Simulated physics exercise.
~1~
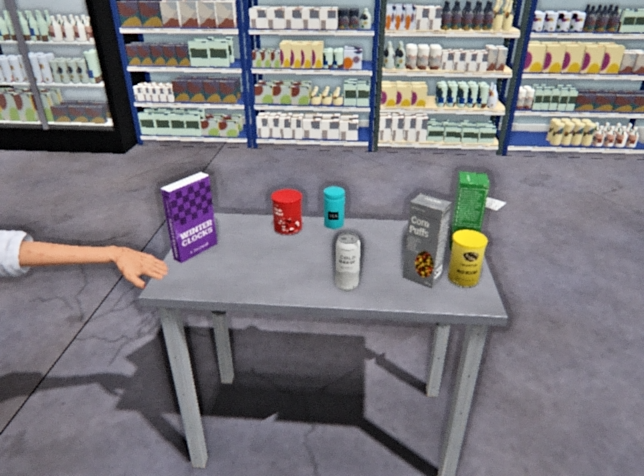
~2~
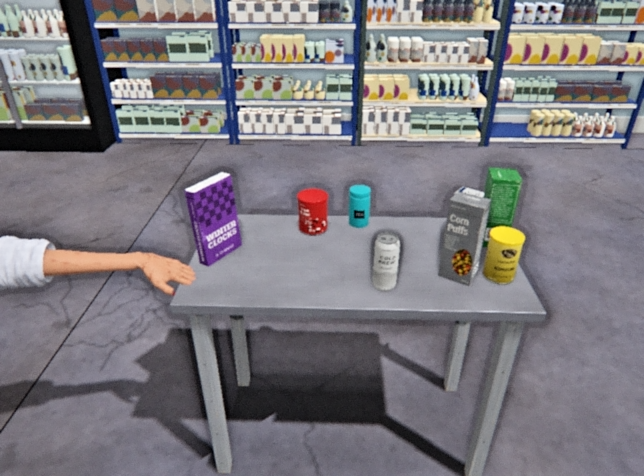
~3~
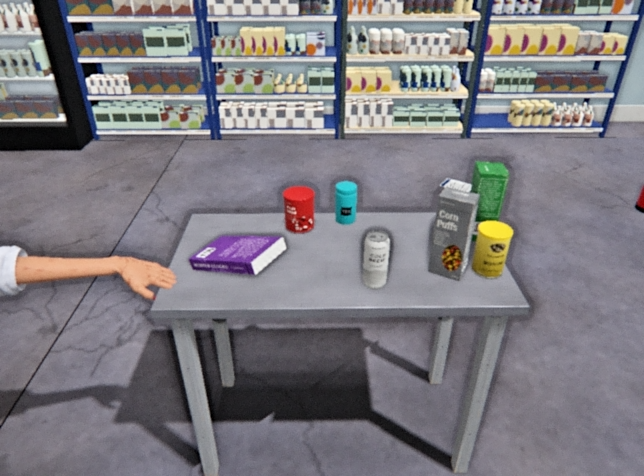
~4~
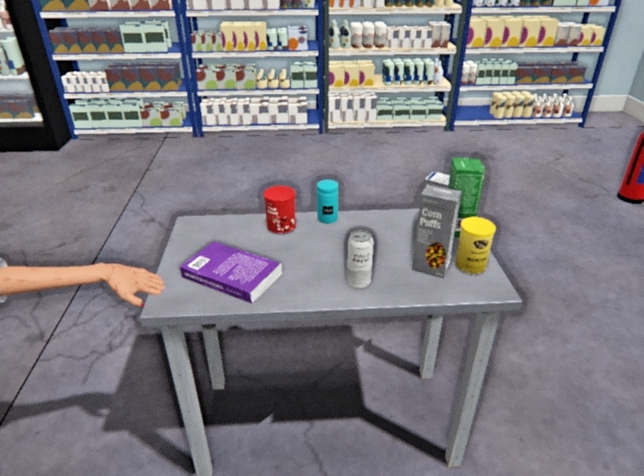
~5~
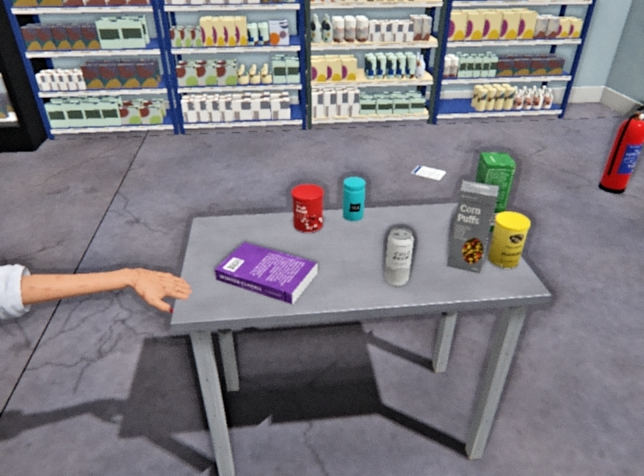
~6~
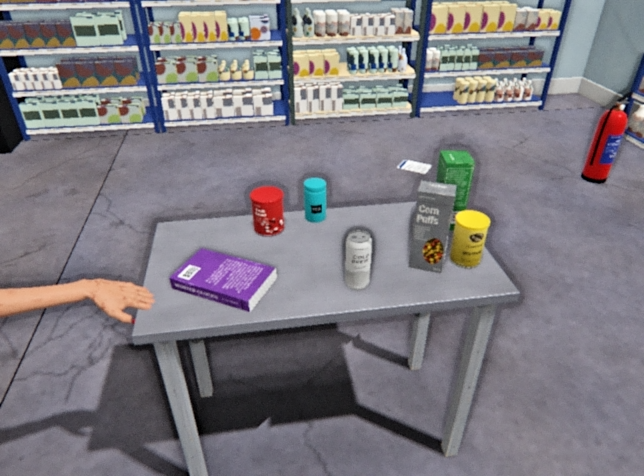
In a shop with stocked shelves, a hand rested by the left end of a small grey table holding cans, cartons and a purple book; the book toppled onto its side and stayed on the table, while everything else remained standing.
